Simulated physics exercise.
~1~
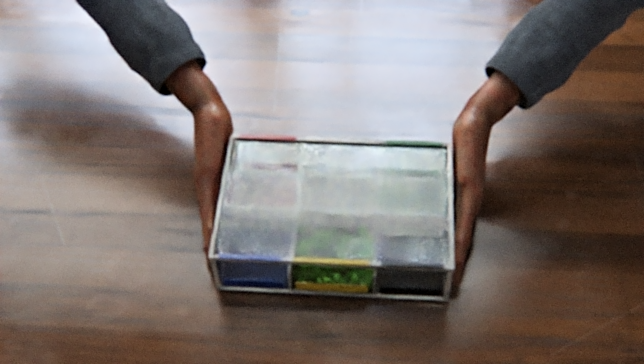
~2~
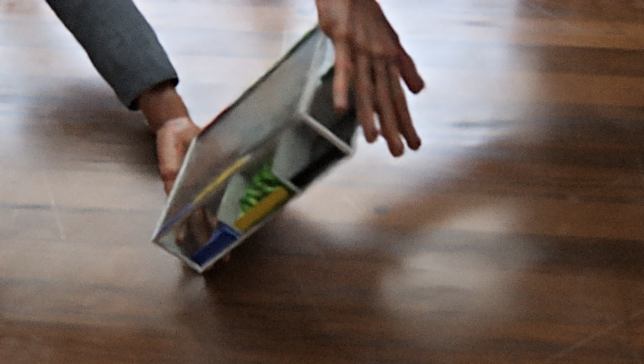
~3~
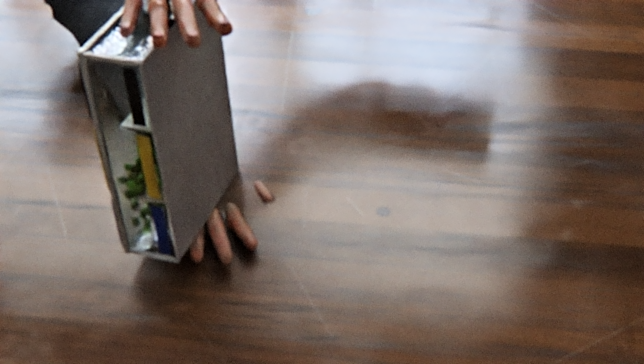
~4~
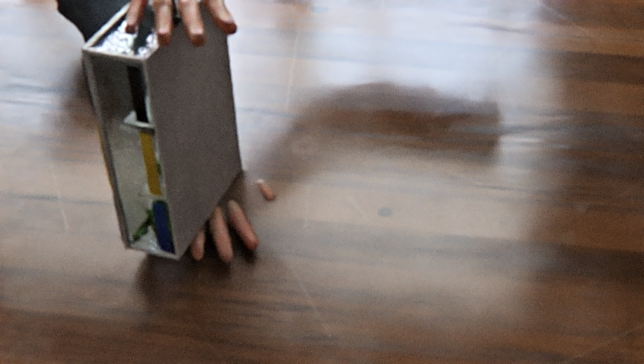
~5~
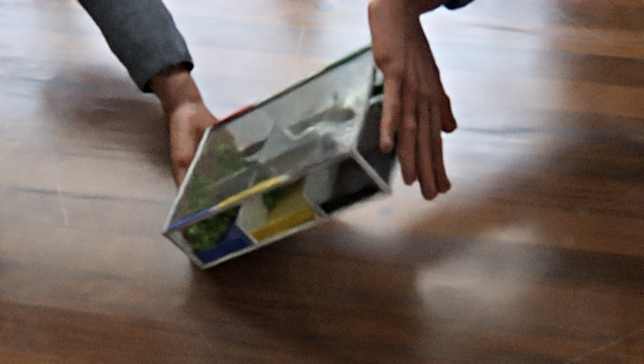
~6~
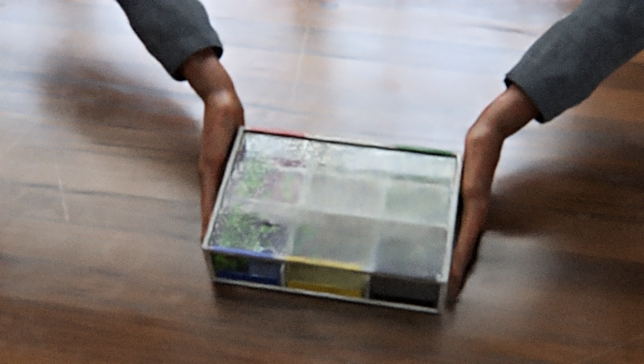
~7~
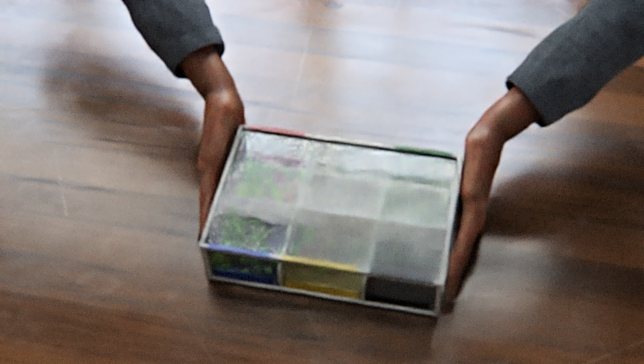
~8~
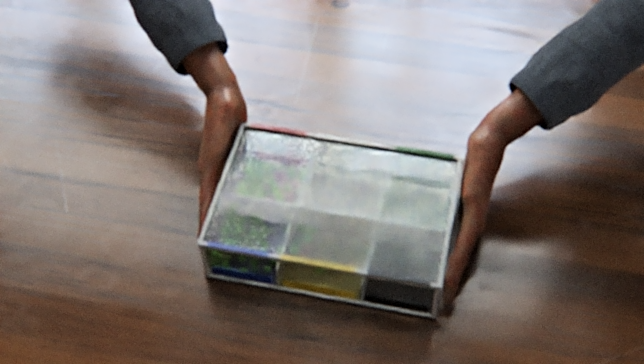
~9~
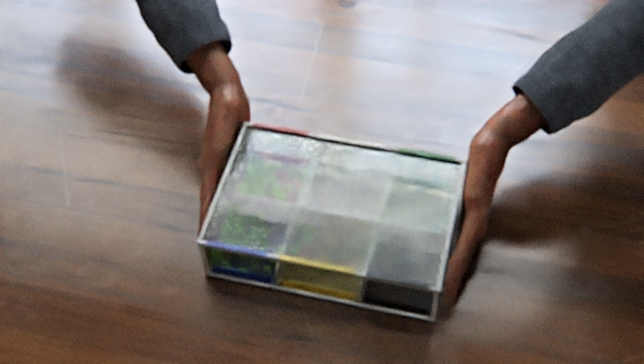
In the video, two hands tip a clear-lidded, compartmented box of small green pieces onto its side on a wooden surface, pause, then lower it flat again; the pieces, first clustered in the front middle yellow section, end up mostly in the left compartments.
